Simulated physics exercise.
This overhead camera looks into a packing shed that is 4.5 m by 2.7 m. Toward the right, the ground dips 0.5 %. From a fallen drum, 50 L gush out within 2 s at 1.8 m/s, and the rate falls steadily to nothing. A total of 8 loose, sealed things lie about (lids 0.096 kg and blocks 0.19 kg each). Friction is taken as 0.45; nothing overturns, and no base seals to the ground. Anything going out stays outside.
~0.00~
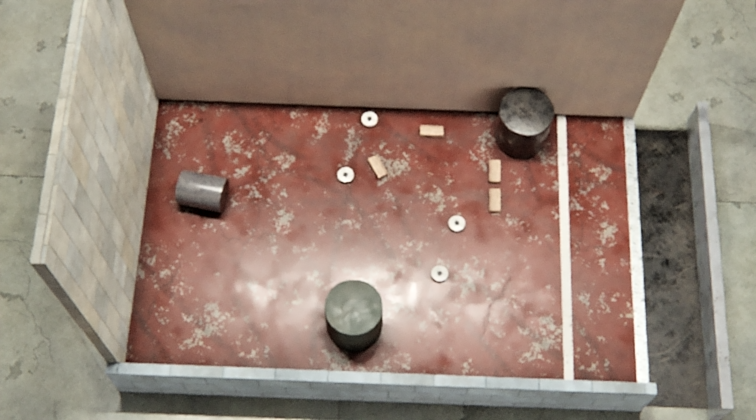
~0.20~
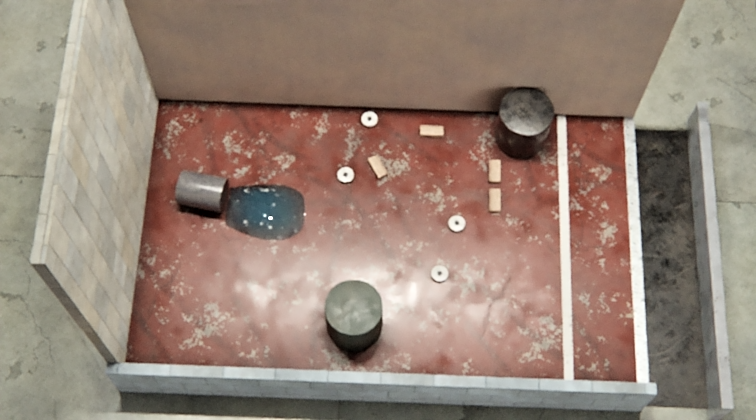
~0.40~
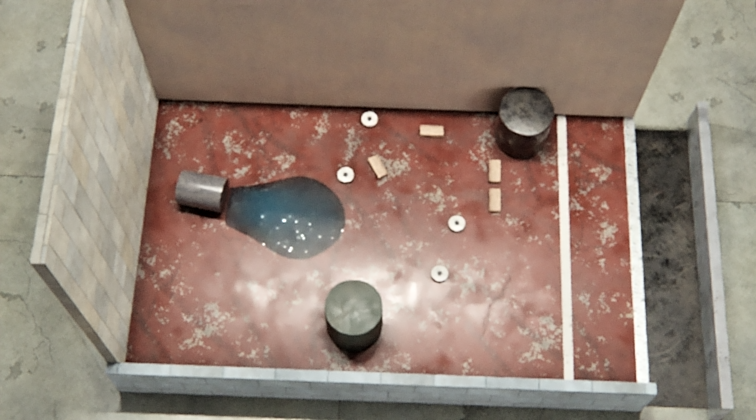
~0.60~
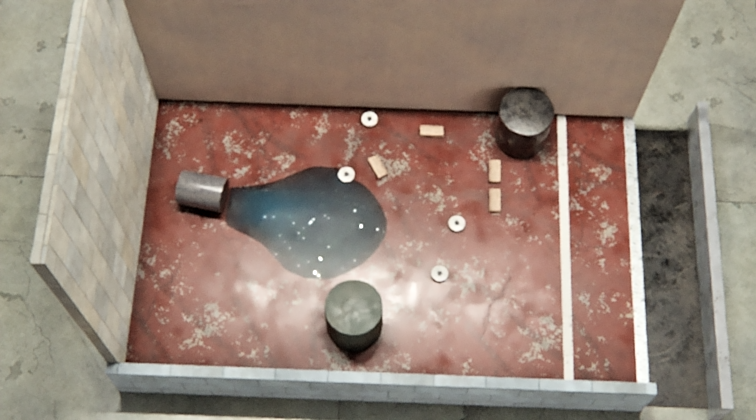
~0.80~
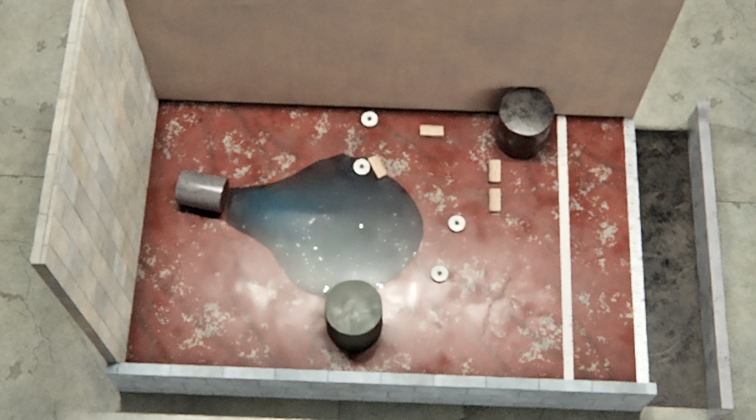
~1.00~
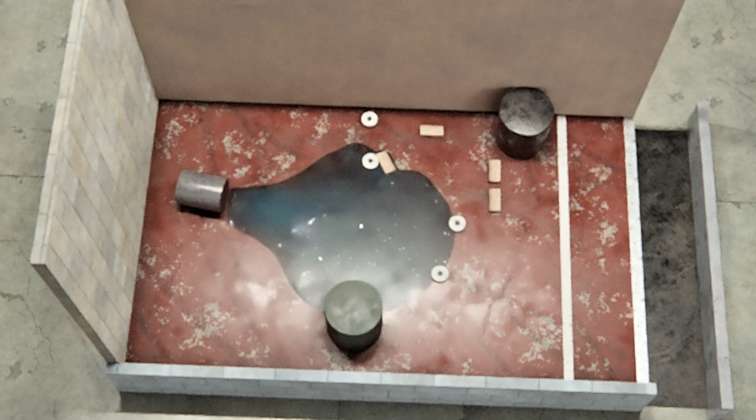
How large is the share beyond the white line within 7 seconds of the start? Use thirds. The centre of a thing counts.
One to two thirds.
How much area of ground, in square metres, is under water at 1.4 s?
That flooded area is roughly 3.0 m2.
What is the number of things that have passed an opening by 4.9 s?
The answer is 3 at that time.
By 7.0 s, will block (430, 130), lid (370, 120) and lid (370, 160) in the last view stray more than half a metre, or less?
Item one falls below it, item two falls below it, item three exceeds it.
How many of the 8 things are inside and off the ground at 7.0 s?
Count: 0.
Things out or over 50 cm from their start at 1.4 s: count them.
By my reckoning, 1.
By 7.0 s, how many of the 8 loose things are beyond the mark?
4 of them.
After 1.4 s 0 of 8 are over the mark; 1 afloat.
After 3.1 s 4 of 8 are over the mark; 3 afloat.
After 4.9 s 4 of 8 are over the mark; 1 afloat.
After 7.0 s 4 of 8 are over the mark; 0 afloat.
